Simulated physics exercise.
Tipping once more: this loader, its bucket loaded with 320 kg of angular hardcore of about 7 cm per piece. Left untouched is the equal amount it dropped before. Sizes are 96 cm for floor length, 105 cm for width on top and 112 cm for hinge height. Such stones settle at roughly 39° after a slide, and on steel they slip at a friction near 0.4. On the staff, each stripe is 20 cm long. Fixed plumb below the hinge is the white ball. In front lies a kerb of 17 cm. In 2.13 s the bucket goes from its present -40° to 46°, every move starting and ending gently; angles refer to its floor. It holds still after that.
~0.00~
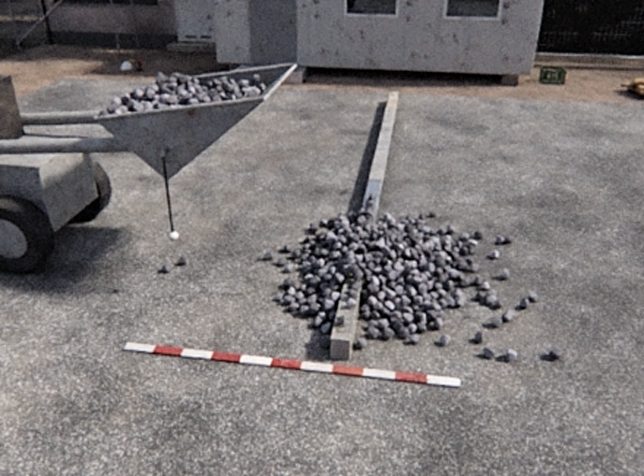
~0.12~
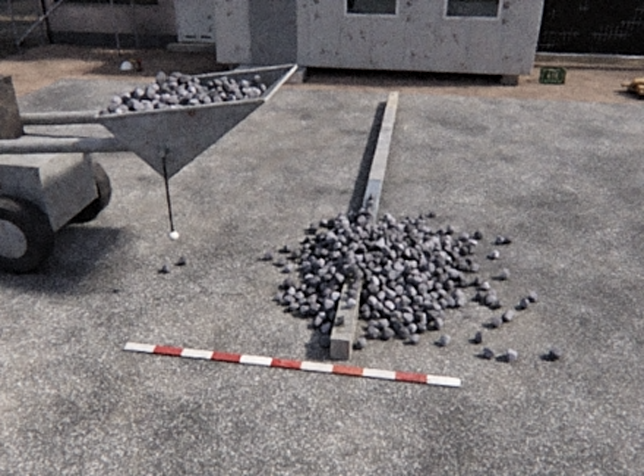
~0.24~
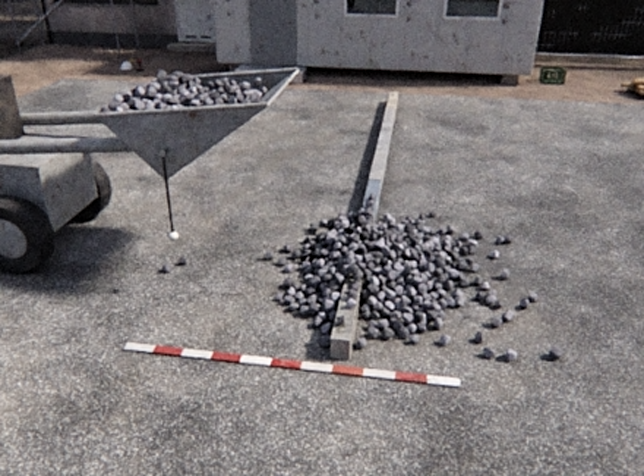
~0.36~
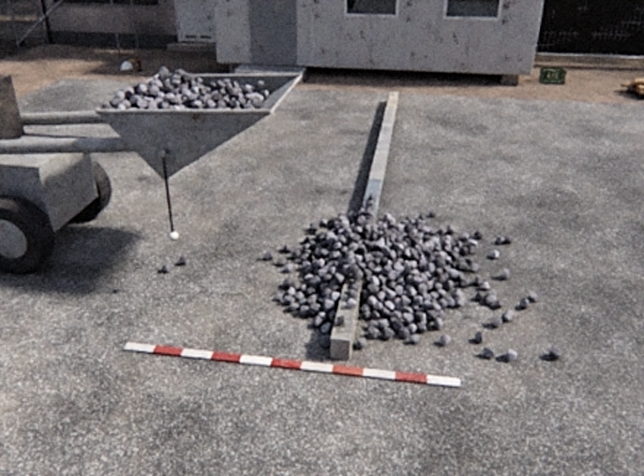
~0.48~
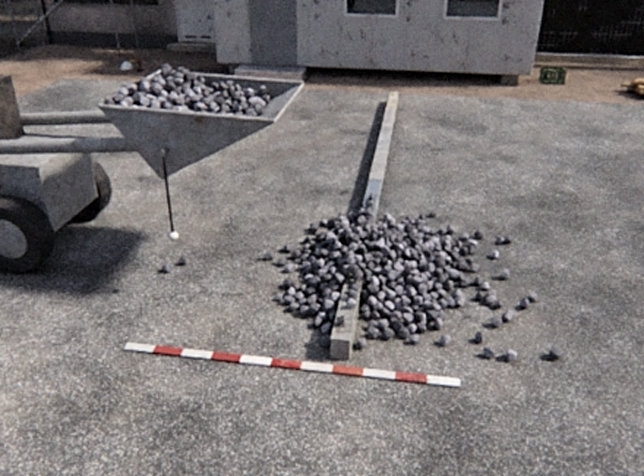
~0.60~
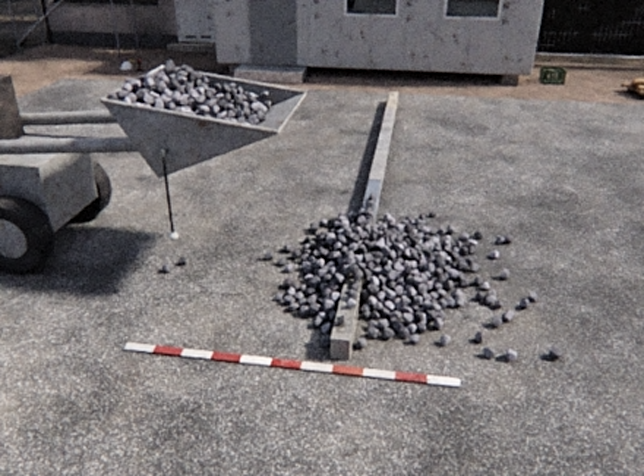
In this clip, a loader's bucket full of grey stones at left slowly tilts forward, its front edge lowering as the stones shift slightly inside, while a heap of similar stones across a kerb behind a red-and-white staff stays still.
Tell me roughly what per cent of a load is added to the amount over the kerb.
Roughly 0 per cent of a load is added.
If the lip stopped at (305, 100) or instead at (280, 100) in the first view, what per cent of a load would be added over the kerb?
I'd expect near 0 per cent first and near 0 per cent next.
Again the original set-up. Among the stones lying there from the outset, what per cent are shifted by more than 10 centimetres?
I'd say roughly 0 per cent of them.
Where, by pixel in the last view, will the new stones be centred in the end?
Centre: Approx. (288, 250).
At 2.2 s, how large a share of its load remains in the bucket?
It keeps some 20 percent of its load.
After 1.6 s the floor is at 33°; in per cent of one load, 100 in the bucket, 40 on this side of the kerb, 61 over the kerb; the foremost stones are at (514, 281).
After 2.2 s the floor is at 46°; in per cent of one load, 18 in the bucket, 121 on this side of the kerb, 61 over the kerb; the foremost stones are at (514, 281).
After 2.6 s the floor is at 46°; in per cent of one load, 0 in the bucket, 139 on this side of the kerb, 61 over the kerb; the foremost stones are at (514, 281).
After 5.2 s the floor is at 46°; in per cent of one load, 0 in the bucket, 140 on this side of the kerb, 61 over the kerb; the foremost stones are at (514, 281). Net gain over the kerb, 0.
